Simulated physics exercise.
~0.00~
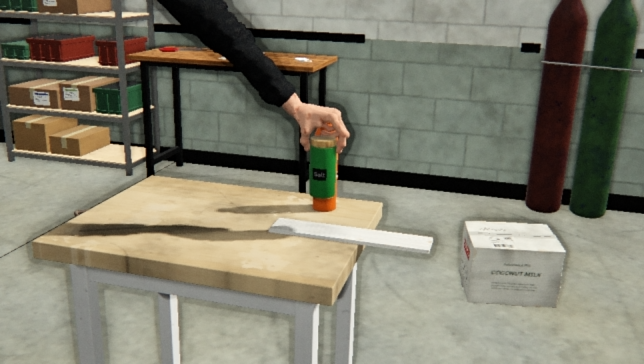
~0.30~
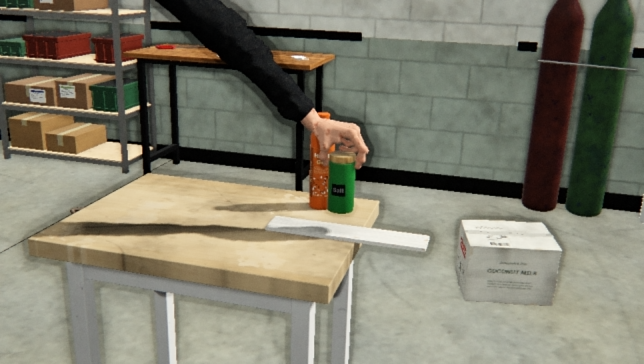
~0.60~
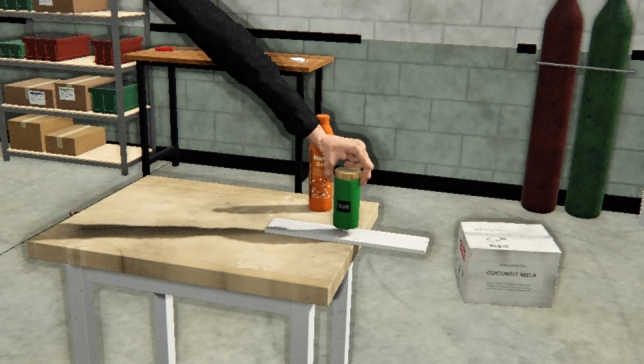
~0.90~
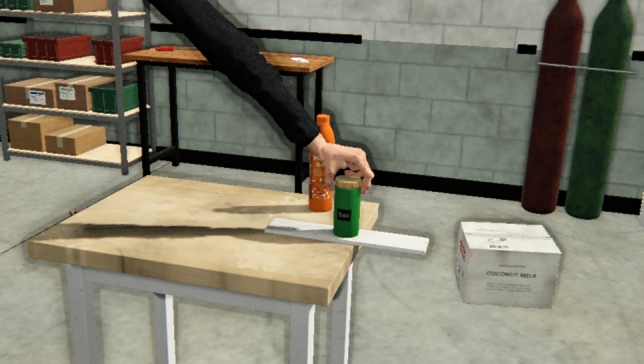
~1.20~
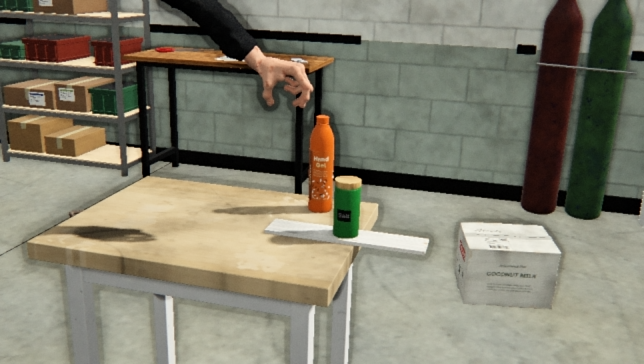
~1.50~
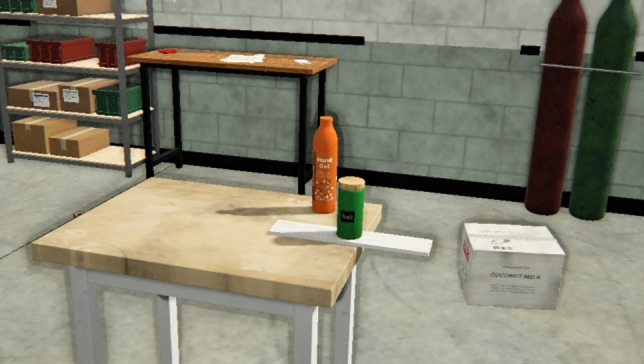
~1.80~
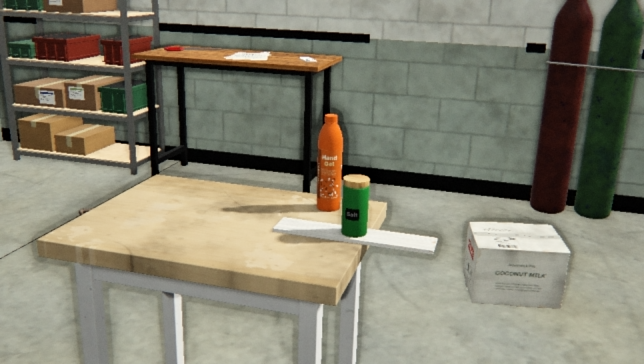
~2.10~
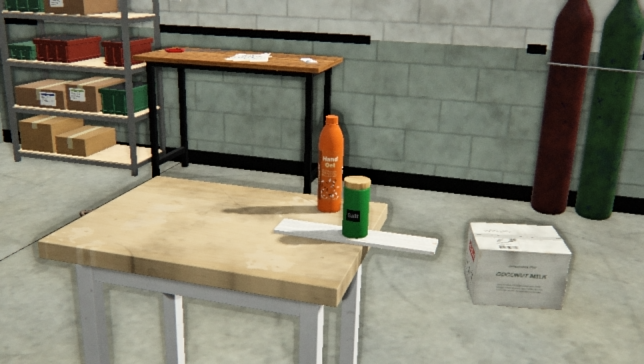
At first, a hand holds a green jar with a tan lid in front of an orange bottle on a wooden table, near a white plank that sticks out past the table's right edge. The hand moves the jar to the right and down, bringing the bottle into view. It then lowers the jar a little further until it stands upright on the plank. The fingers let go, and the arm draws back and leaves the view. At the end, the jar stays upright, and the plank keeps its balance beside the unmoved bottle.
